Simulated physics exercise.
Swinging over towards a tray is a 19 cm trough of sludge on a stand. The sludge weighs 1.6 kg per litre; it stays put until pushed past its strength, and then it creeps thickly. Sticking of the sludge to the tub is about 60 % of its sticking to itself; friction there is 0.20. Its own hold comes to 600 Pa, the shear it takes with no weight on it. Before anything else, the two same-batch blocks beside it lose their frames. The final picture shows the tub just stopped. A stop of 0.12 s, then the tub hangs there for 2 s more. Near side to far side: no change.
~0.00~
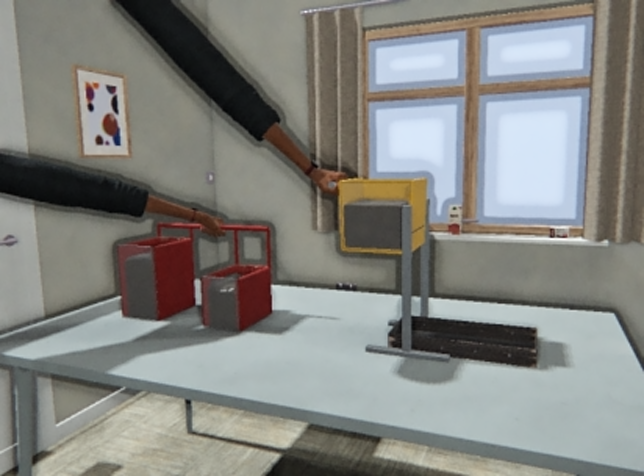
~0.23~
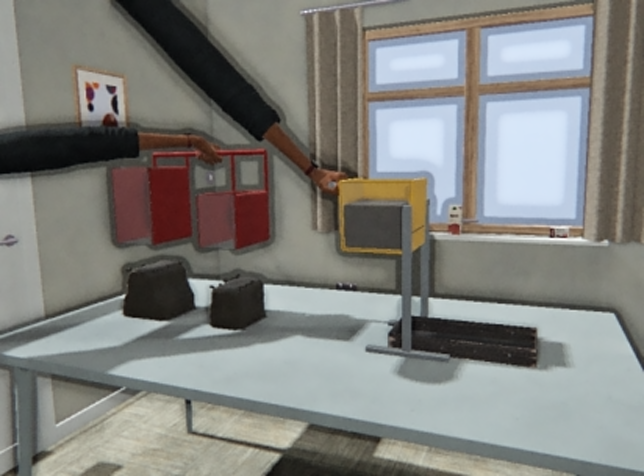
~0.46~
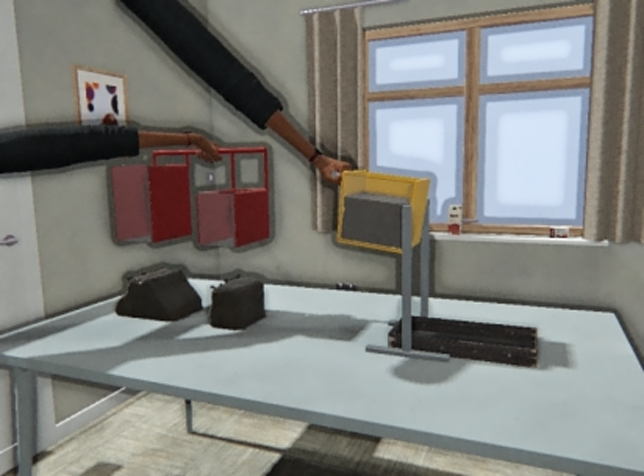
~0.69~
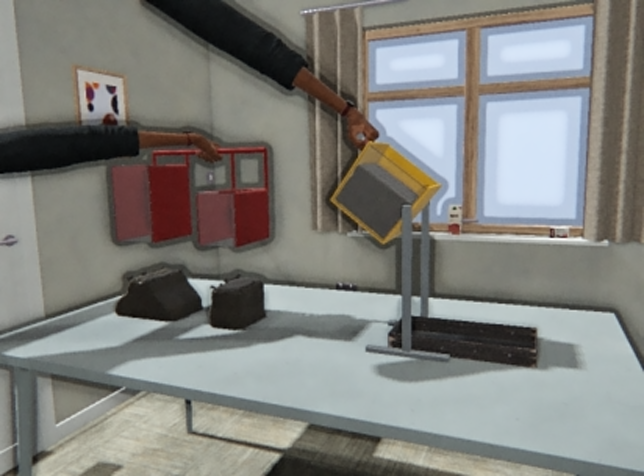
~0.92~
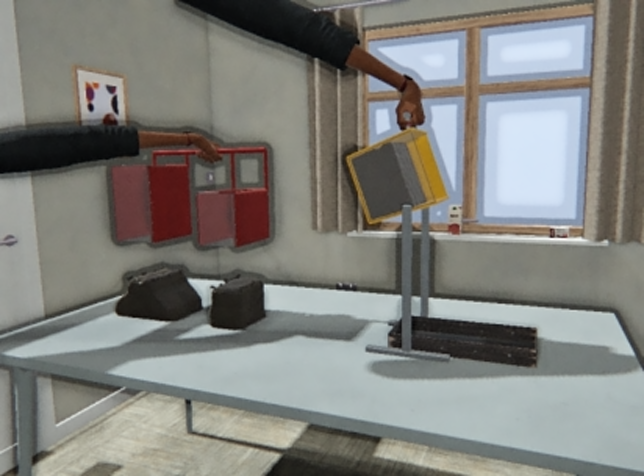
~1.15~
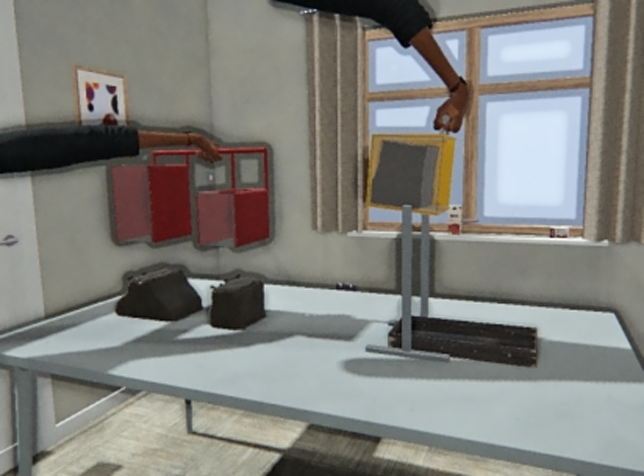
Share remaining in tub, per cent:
Near 55 percent.
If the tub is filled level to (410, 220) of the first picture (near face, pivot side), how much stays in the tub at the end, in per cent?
I'd guess around 95 in a hundred.
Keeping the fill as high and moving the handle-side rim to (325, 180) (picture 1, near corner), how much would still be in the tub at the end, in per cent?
That would leave about 45 % in the tub.
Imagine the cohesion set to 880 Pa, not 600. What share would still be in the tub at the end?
I'd guess around 100 in a hundred.
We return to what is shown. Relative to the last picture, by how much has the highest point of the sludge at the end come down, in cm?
10 cm or so.
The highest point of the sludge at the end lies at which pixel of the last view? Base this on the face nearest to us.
Close to pixel (389, 177).
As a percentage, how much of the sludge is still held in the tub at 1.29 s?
Some 100 per cent.
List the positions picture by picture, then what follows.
The first picture shows handle-side rim at (342, 182), tilt 0 degrees; top of the sludge at (407, 205); blocks stand 22 cm, 14 cm (left to right).
The second picture shows handle-side rim at (342, 182), tilt 0 degrees; top of the sludge at (407, 205); blocks stand 18 cm, 14 cm (left to right).
The third picture shows handle-side rim at (346, 173), tilt 7 degrees; top of the sludge at (348, 197); blocks stand 15 cm, 14 cm (left to right).
The fourth picture shows handle-side rim at (371, 144), tilt 38 degrees; top of the sludge at (361, 166); blocks stand 15 cm, 14 cm (left to right).
The fifth picture shows handle-side rim at (412, 131), tilt 70 degrees; top of the sludge at (391, 144); blocks stand 15 cm, 14 cm (left to right).
The sixth picture shows handle-side rim at (444, 138), tilt 95 degrees; top of the sludge at (386, 141); blocks stand 15 cm, 14 cm (left to right).
After 1.29 s, the tub is at 95 degrees and holds 99 %.
After 1.46 s, the tub is at 95 degrees and holds 71 %.
After 1.63 s, the tub is at 95 degrees and holds 56 %.
After 1.80 s, the tub is at 95 degrees and holds 55 %.
After 3.15 s, at the end, the tub is at 95 degrees and holds 55 %.
